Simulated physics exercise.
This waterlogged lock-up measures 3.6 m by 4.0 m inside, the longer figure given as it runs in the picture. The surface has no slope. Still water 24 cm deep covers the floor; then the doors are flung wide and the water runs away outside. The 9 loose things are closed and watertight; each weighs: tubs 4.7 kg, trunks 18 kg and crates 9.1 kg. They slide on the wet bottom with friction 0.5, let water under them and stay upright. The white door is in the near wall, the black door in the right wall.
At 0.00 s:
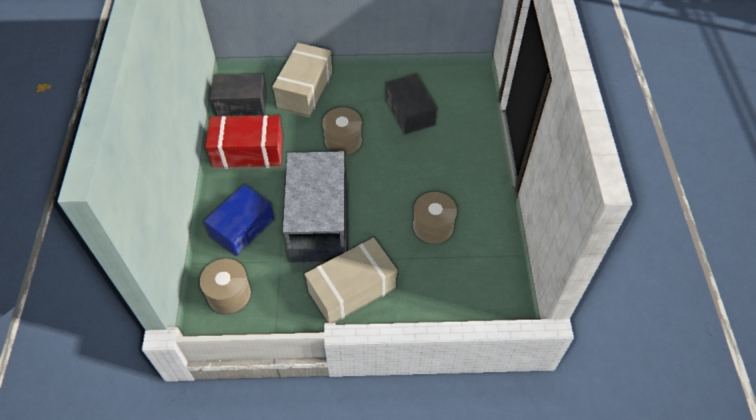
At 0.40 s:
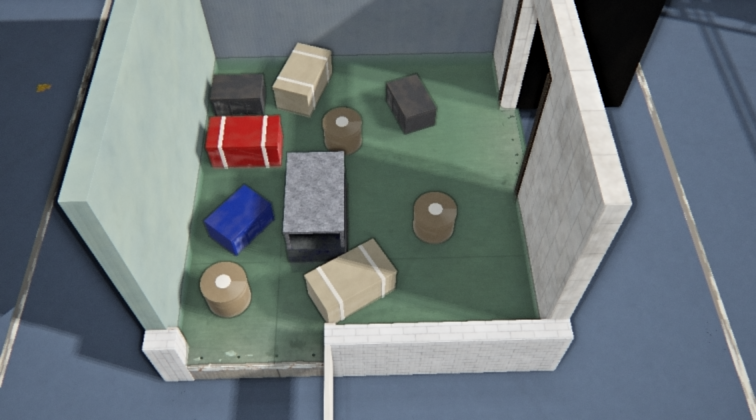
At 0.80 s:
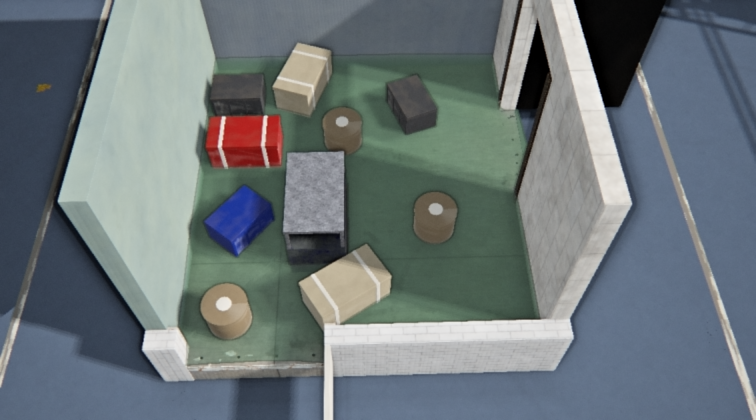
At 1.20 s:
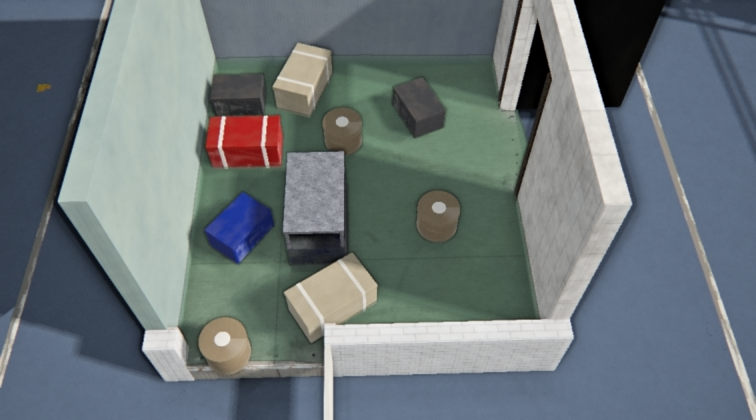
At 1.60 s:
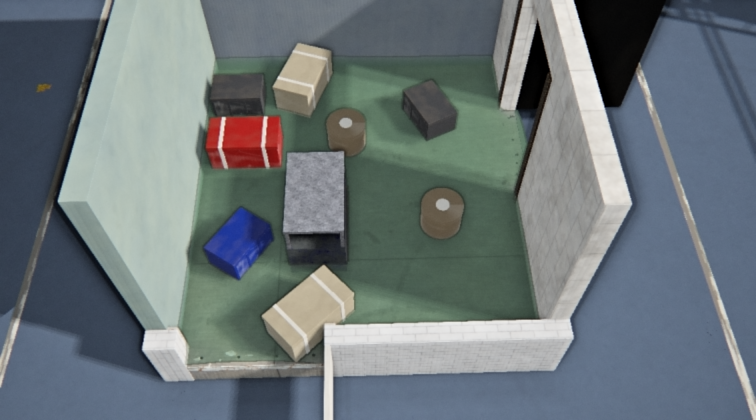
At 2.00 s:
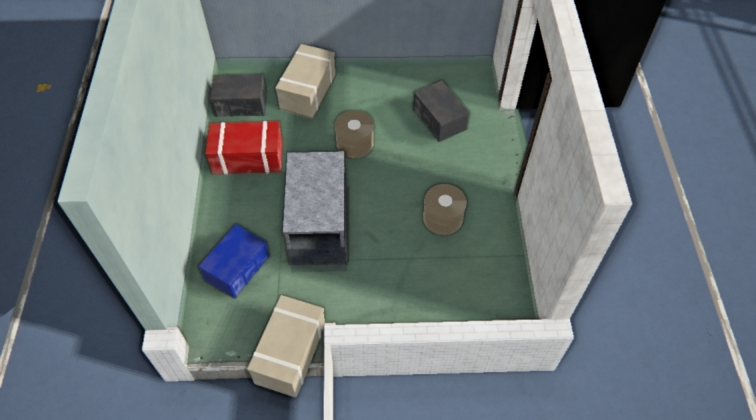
Flooded lock-up with two doors opening, a brown drum drifting out through the near doorway, then a tan box turning into it.
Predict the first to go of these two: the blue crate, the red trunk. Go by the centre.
It is the blue one that leaves first.
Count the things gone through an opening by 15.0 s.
By then 7.
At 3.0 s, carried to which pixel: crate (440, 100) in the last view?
Near (475, 107).
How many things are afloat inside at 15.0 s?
2 of them.
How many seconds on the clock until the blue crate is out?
Near 3.5 s.
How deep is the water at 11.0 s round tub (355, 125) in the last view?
About 7 cm.
After 3.0 s the blue crate is near (222, 303), 1.0 m from its start, afloat; the red trunk is near (243, 167), 0.4 m from its start, afloat; 2 of 9 are out; 7 afloat.
After 6.8 s the blue crate has gone out (at 3.6 s); the red trunk is near (221, 276), 1.8 m from its start, afloat; 4 of 9 are out; 5 afloat.
After 11.0 s the blue crate has gone out (at 3.6 s); the red trunk has gone out (at 8.5 s); 6 of 9 are out; 3 afloat.
After 15.0 s the blue crate has gone out (at 3.6 s); the red trunk has gone out (at 8.5 s); 7 of 9 are out; 2 afloat.
